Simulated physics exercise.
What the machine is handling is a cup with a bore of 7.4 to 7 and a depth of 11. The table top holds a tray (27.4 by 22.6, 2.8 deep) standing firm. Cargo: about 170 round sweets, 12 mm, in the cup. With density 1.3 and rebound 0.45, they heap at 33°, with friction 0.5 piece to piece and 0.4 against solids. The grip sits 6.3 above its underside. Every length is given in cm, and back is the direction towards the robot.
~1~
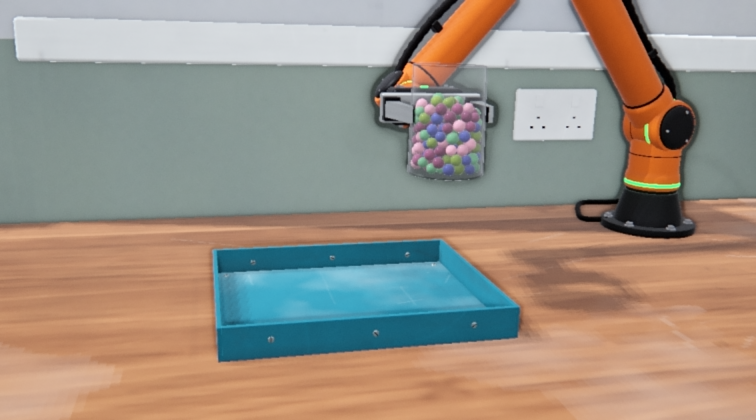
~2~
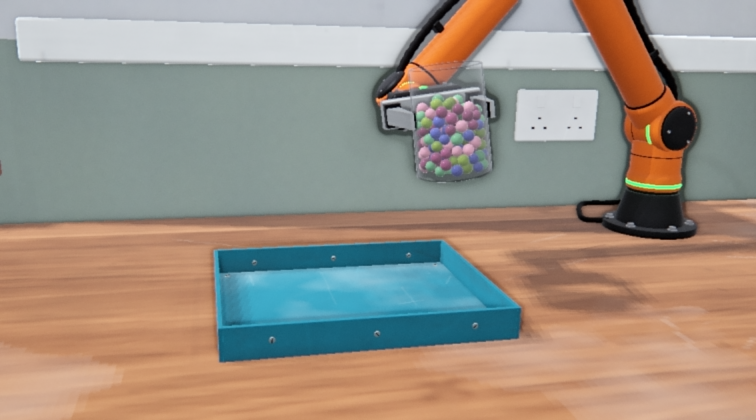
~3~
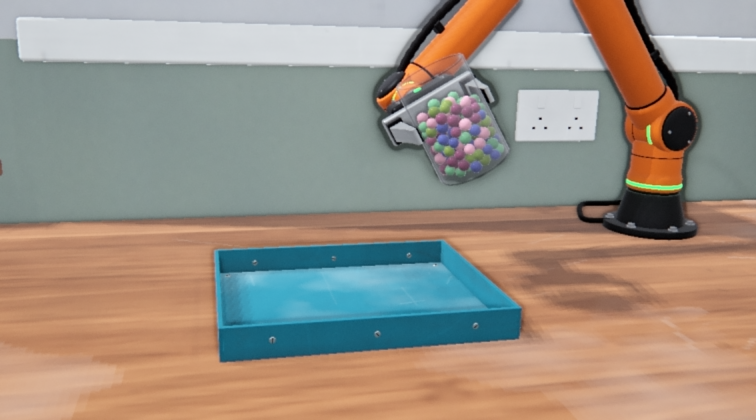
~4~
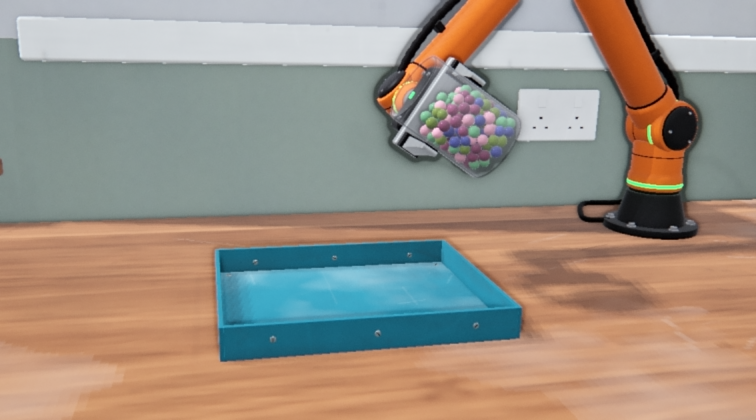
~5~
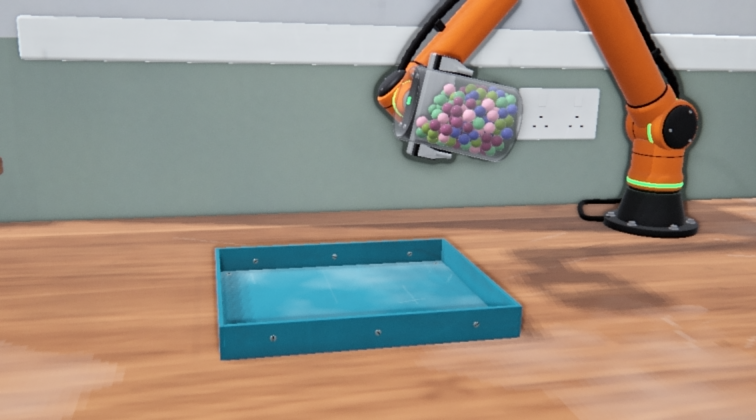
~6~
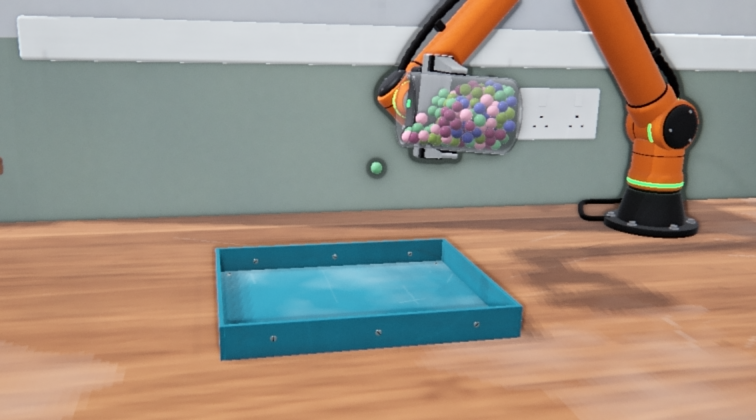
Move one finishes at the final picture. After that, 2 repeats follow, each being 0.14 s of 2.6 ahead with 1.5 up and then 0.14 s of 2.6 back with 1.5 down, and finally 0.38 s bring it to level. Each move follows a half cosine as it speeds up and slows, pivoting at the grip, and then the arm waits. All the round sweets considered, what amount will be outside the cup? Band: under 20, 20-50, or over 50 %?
20-50 %.
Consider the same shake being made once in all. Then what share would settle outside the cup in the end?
It would then be around 15 per cent.
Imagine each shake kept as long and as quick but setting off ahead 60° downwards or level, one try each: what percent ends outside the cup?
First try about 0 %, second try about 25 %.
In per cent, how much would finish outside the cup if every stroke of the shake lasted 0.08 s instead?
It would come to around 65 %.
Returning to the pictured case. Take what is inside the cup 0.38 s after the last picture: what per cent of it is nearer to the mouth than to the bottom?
Something like 45 percent sits in that half.
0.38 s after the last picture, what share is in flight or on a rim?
That comes to about 2 per cent, more or less.
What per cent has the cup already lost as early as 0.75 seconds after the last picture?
I'd put it at some 30 percent.
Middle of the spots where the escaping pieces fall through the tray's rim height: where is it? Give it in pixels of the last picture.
Centre: About (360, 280).
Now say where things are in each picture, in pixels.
Cup middle at (447, 121), level; upper third of the load around (448, 113), from x 415 to 475, top at y 100; 169 in the cup, in the first frame.
Cup middle at (450, 122), tilted 8° forward; upper third of the load around (450, 114), from x 420 to 485, top at y 100, in the second frame.
Cup middle at (453, 121), tilted 30° forward; upper third of the load around (456, 114), from x 425 to 500, top at y 95, in the third frame.
Cup middle at (456, 118), tilted 56° forward; upper third of the load around (467, 109), from x 425 to 510, top at y 90, in the fourth frame.
Cup middle at (458, 114), tilted 78° forward; upper third of the load around (475, 102), from x 420 to 510, top at y 90, in the fifth frame.
Cup middle at (458, 113), tilted 86° forward; upper third of the load around (479, 101), from x 375 to 510, top at y 85; 168 in the cup, 1 in flight or on a rim, in the sixth frame.
Then, 0.38 s later, tilted 86° forward, highest piece 23 above the table; 150 in the cup, 16 in the tray, 3 in flight or on a rim.
Then, 0.75 s later, tilted 42° forward, highest piece 23 above the table; 119 in the cup, 50 in the tray.
Then, 1.14 s later, level, highest piece 20 above the table; 119 in the cup, 50 in the tray.
Then, 2.19 s later, level, highest piece 20 above the table; 119 in the cup, 50 in the tray.
At rest, 119 in the cup, 50 in the tray. That is 30 % outside the cup.
